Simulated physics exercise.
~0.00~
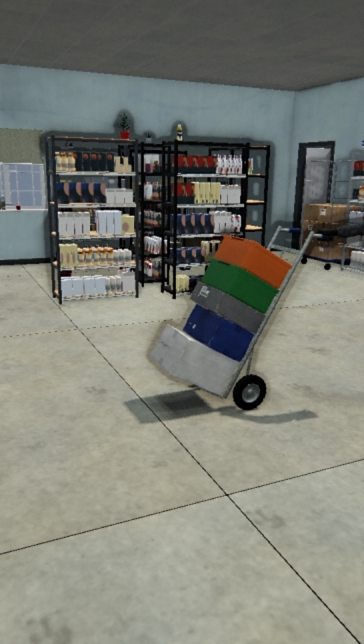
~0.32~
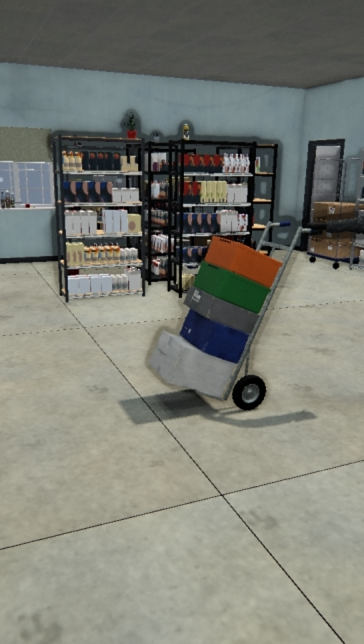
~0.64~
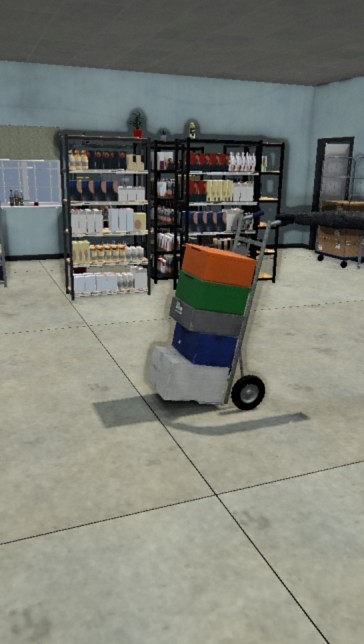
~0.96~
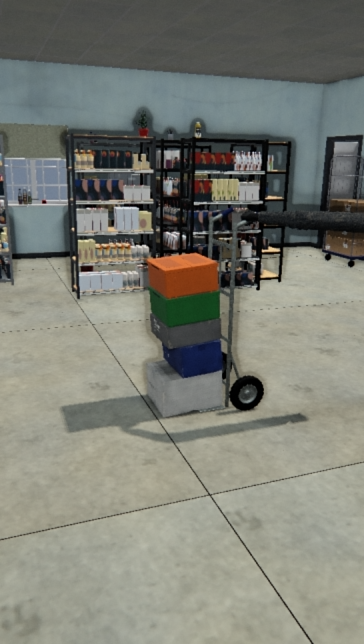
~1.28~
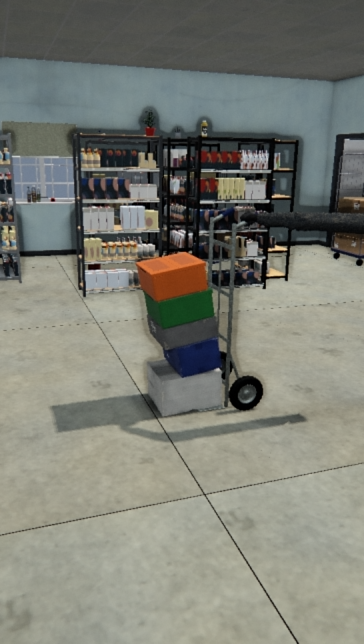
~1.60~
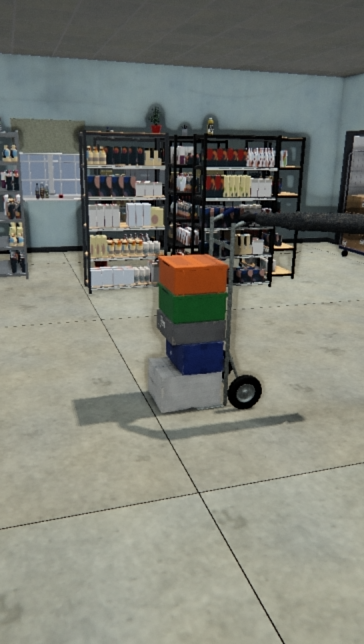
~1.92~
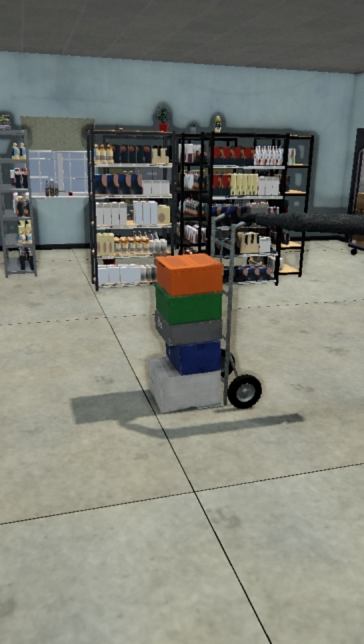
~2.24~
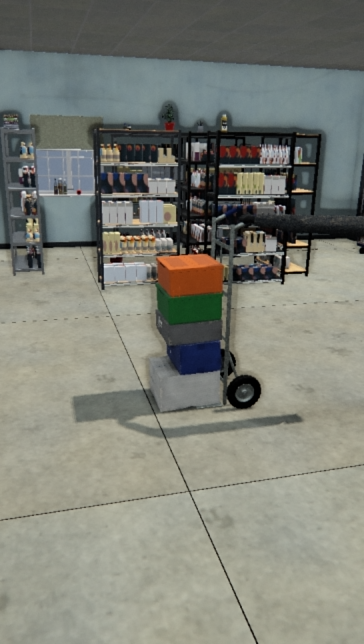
A loaded hand truck tips upright, its five stacked boxes rock forward, then settle in place.
